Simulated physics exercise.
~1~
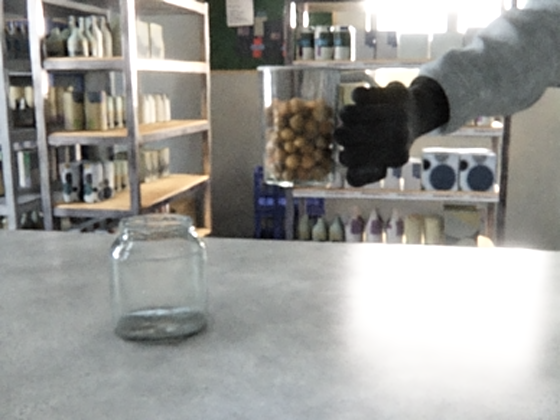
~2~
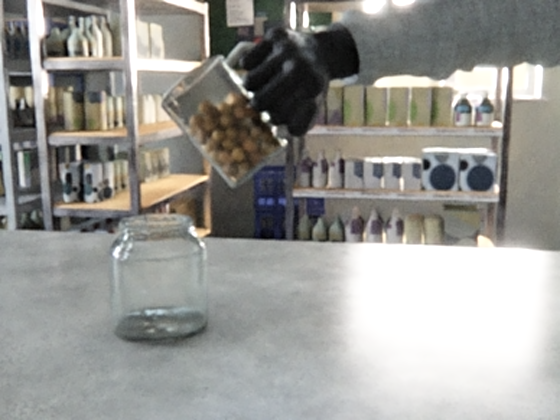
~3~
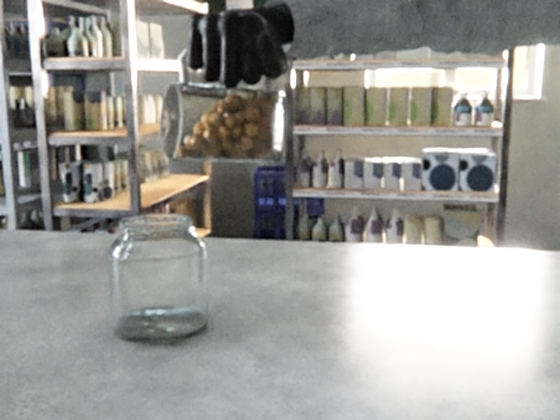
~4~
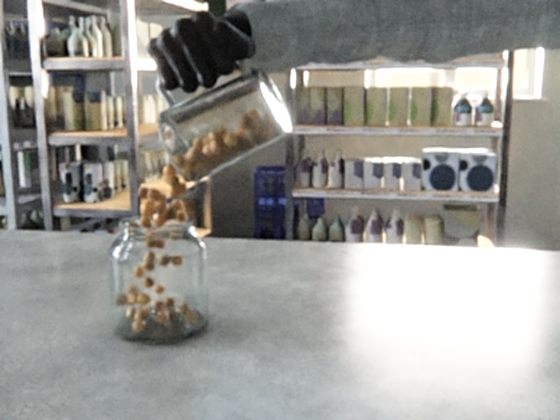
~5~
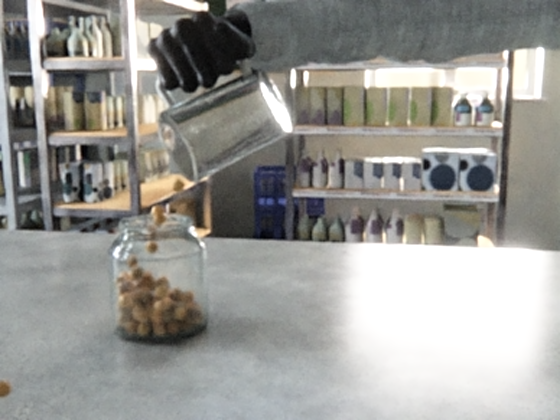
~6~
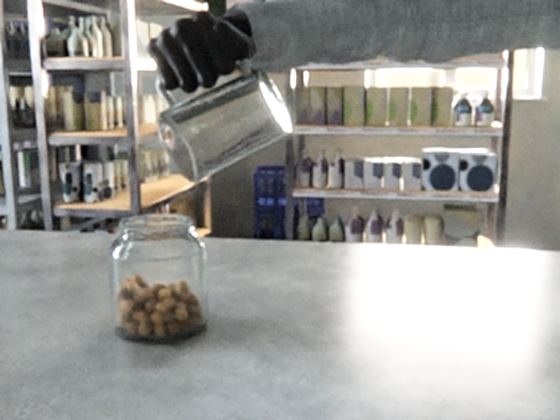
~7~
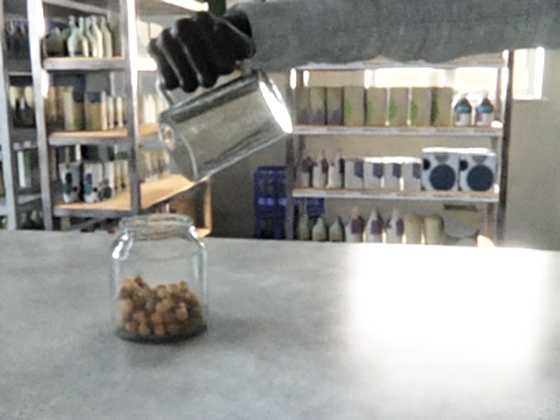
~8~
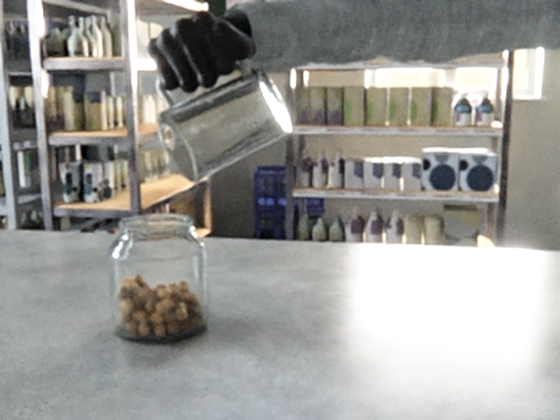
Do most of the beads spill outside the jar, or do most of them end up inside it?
Most of the beads end up inside the jar, with very few, if any, left in the cup or spilt outside.
